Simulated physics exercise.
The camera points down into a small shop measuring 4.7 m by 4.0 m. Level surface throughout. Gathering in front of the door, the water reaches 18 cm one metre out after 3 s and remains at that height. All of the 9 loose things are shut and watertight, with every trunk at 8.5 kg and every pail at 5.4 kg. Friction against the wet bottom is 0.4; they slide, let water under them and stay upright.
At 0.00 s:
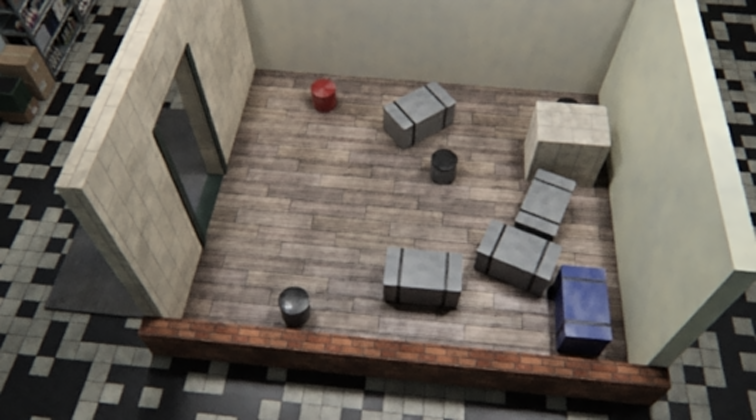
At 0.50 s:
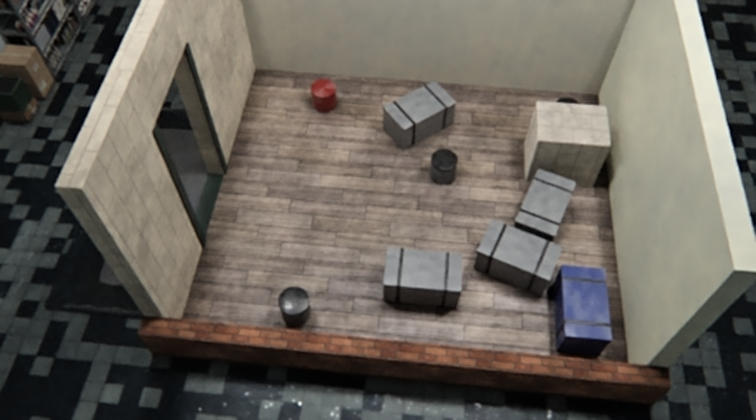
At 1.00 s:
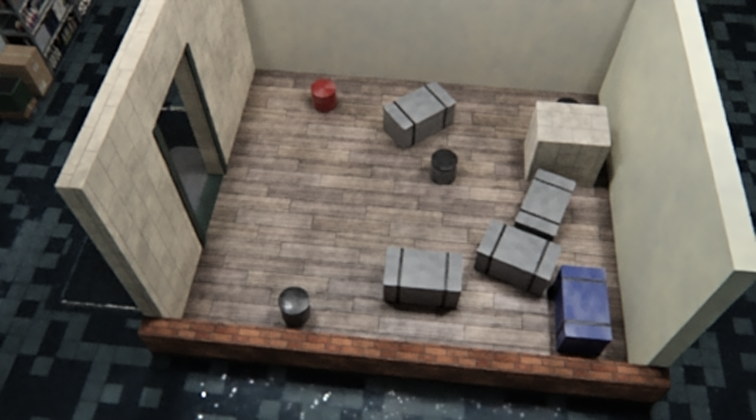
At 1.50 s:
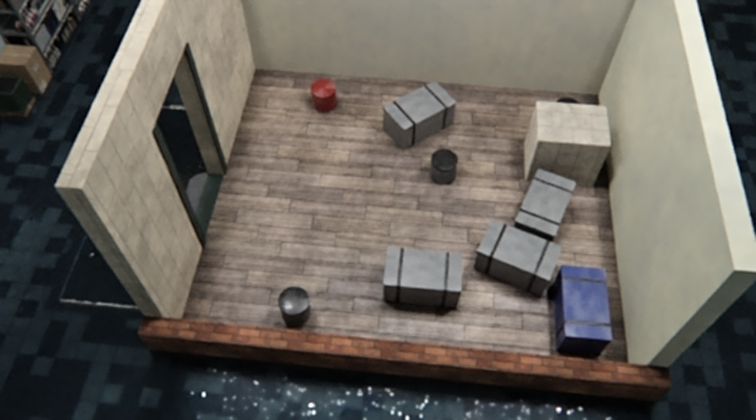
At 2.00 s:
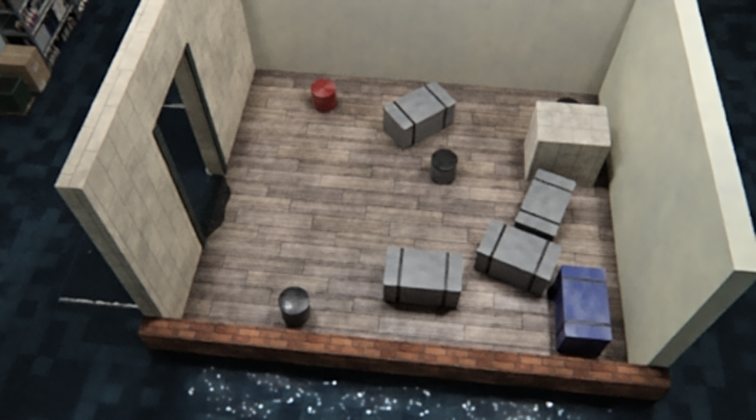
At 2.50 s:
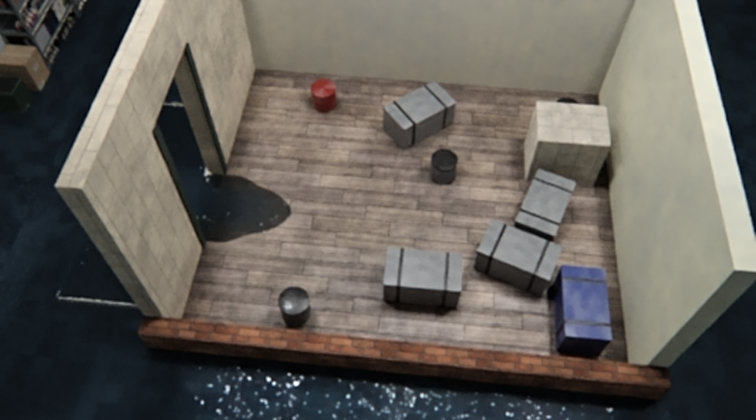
A small walled shop with a plank floor, a doorway on the left and a low brick front edge is seen from above by a still camera. Four grey trunks, a blue trunk and a pale box sit mostly to the right, with a red pail at the back and dark pails about. Dark water covers the ground outside, then spreads through the doorway across the floor, while the objects stay still.
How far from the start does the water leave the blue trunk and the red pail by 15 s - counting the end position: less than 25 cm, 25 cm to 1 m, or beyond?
By then the blue trunk creeps a bit and the red pail hardly moves.
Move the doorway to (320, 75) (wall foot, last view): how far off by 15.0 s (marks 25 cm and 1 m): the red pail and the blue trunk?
Red pail: Long trip; blue trunk: Long trip.
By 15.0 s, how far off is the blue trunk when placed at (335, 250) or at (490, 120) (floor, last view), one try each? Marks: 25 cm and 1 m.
The first start leaves it well away, the second leaves it slightly displaced.
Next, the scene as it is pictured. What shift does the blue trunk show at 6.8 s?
I'd guess some 10 cm by then.
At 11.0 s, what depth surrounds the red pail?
About 2 cm.
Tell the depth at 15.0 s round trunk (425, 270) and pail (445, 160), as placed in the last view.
Around 10 cm and 9 cm.
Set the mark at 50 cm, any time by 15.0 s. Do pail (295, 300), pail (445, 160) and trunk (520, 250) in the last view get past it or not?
Well, in sequence it's lower, lower, greater.
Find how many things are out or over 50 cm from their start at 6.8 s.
Answer: 2.
After 3.5 s the blue trunk is near (586, 301), 0.0 m from its start, aground; the red pail is near (323, 88), 0.0 m from its start, aground; 0 afloat.
After 6.8 s the blue trunk is near (601, 302), 0.1 m from its start, aground; the red pail is near (323, 88), 0.0 m from its start, aground; 3 afloat.
After 11.0 s the blue trunk is near (607, 271), 0.4 m from its start, afloat; the red pail is near (323, 88), 0.0 m from its start, aground; 6 afloat.
After 15.0 s the blue trunk is near (610, 254), 0.6 m from its start, afloat; the red pail is near (323, 88), 0.0 m from its start, aground; 7 afloat.
